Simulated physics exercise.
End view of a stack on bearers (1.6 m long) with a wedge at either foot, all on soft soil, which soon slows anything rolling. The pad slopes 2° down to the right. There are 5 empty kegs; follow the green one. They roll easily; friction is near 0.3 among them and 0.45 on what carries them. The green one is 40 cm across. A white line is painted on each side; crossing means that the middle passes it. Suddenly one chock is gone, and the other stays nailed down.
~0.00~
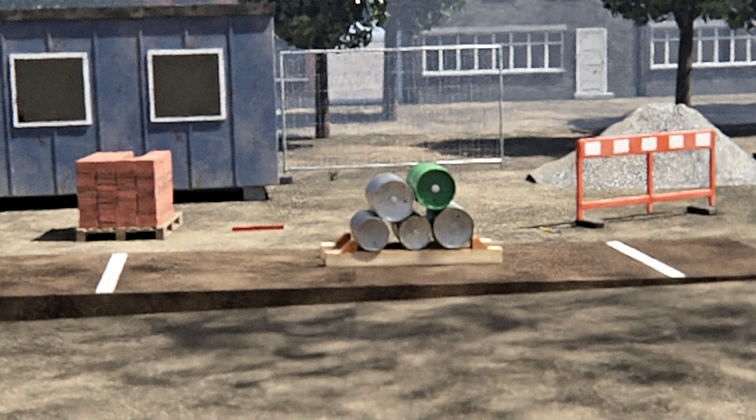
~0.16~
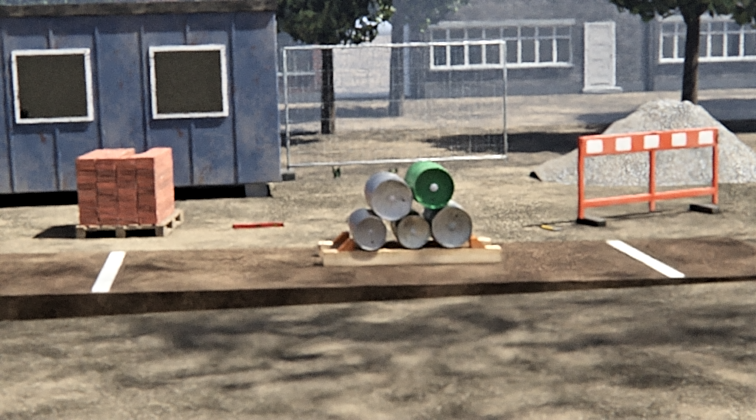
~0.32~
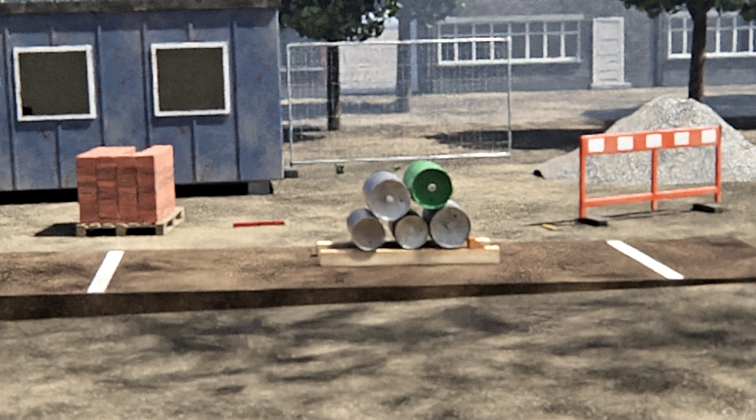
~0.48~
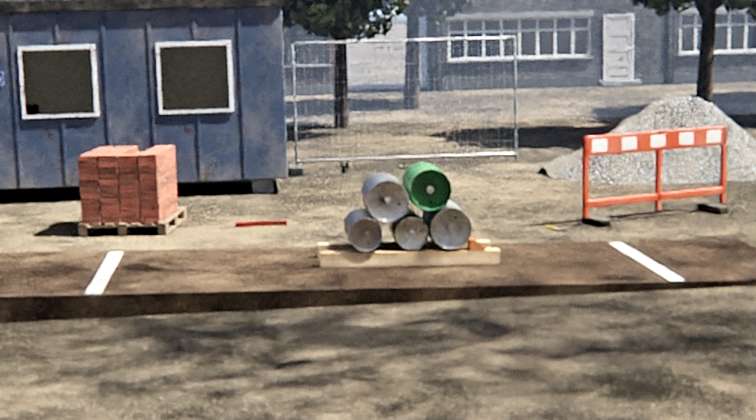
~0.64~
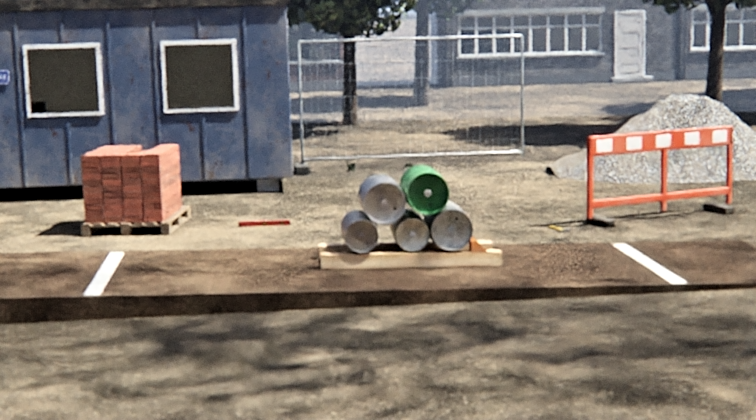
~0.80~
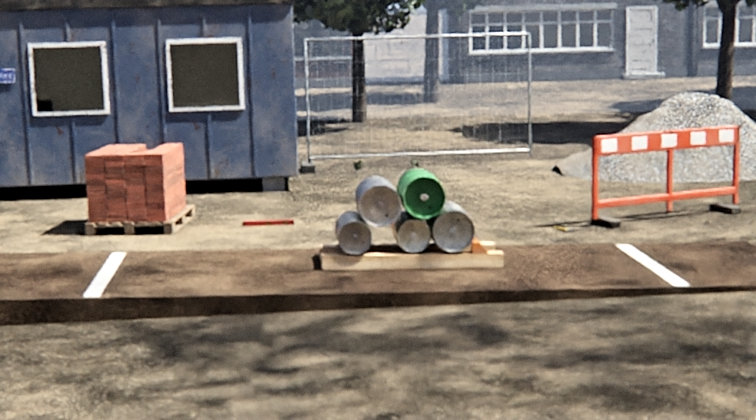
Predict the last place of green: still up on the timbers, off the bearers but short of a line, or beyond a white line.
The green one is left still up on the timbers.
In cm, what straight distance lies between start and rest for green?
Green 10.
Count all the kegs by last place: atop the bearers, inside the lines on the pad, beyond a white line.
In that order: 4, 1, 0.
By 1.3 s, green is up on others, 75 cm from the bearers' right end, rolling right; 0 of 5 have crossed.
By 1.9 s, as before, green; 0 of 5 have crossed.
Finally (2.6 s), green is up on others, 70 cm from the bearers' right end; 0 of 5 have crossed.
